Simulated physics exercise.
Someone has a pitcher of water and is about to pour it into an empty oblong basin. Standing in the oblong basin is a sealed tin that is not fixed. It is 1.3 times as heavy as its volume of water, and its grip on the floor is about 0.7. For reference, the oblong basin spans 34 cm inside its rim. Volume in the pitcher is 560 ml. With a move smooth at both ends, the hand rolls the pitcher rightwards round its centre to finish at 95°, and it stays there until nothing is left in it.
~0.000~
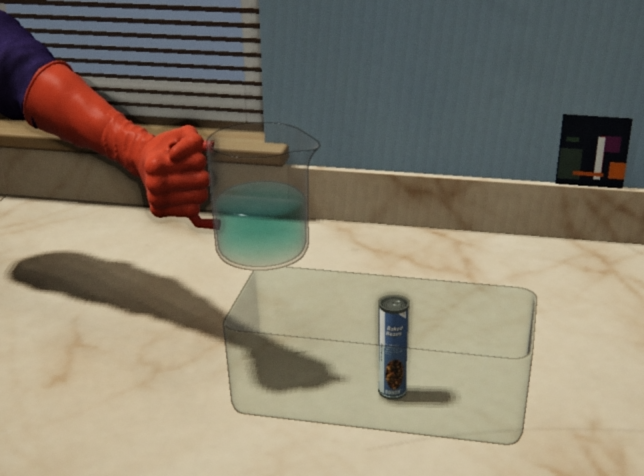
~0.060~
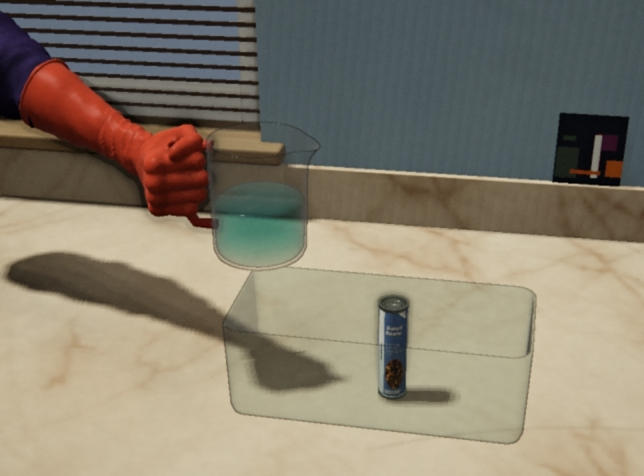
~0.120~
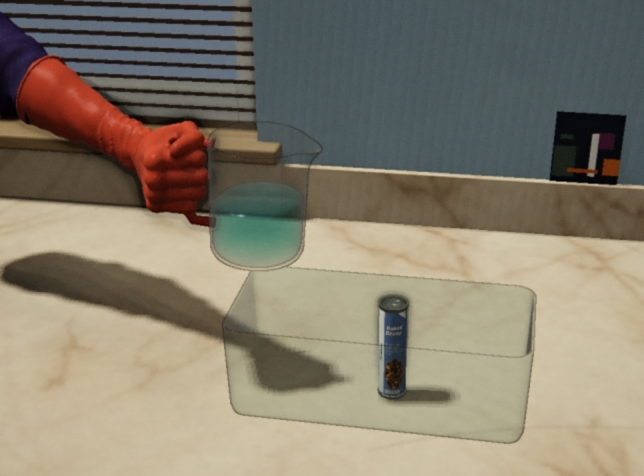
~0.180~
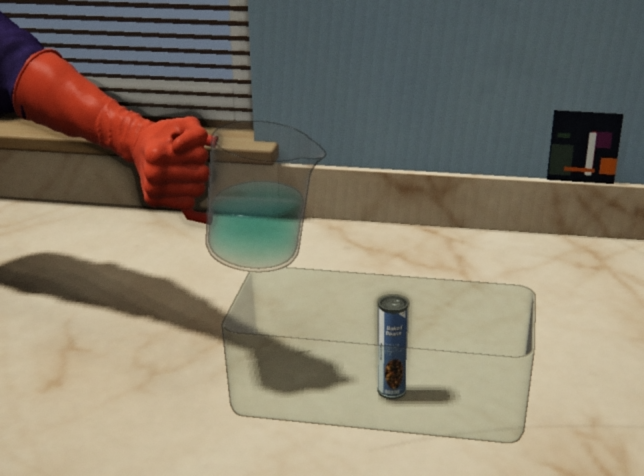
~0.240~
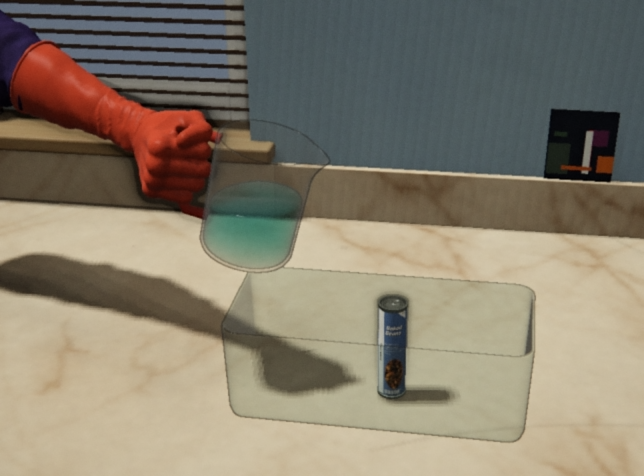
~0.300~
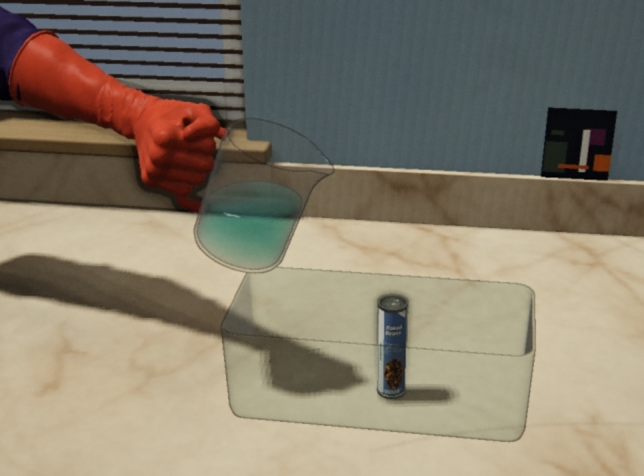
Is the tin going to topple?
My guess is it's going to keel over.
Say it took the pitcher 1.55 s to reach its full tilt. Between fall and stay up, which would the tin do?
Outcome - the tin comes down.
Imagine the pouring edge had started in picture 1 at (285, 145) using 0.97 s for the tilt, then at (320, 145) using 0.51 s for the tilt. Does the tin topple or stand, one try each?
Trial 1 - tin stays standing; trial 2 - tin tips.
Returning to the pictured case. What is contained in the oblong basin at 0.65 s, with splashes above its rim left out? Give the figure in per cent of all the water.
Estimate - around 0 in a hundred parts.
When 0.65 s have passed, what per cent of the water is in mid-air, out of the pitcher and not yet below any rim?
Close to 3 in a hundred.
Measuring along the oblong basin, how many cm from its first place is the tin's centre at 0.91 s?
Its middle sits about 0 cm from the start.
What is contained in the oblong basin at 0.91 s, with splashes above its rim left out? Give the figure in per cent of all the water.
Around 28 in a hundred.
After 0.65 s the tilt is 72° and 97 per cent is still to pour; the tin stands where it began.
After 0.91 s the tilt is 94° and 51 per cent is still to pour; the tin stands where it began.
After 1.18 s the tilt is 95° and 17 per cent is still to pour; the tin lies on its side.
After 1.47 s the tilt is 95° and 5 per cent is still to pour; the tin lies on its side.
In the end the tin lies on its side.
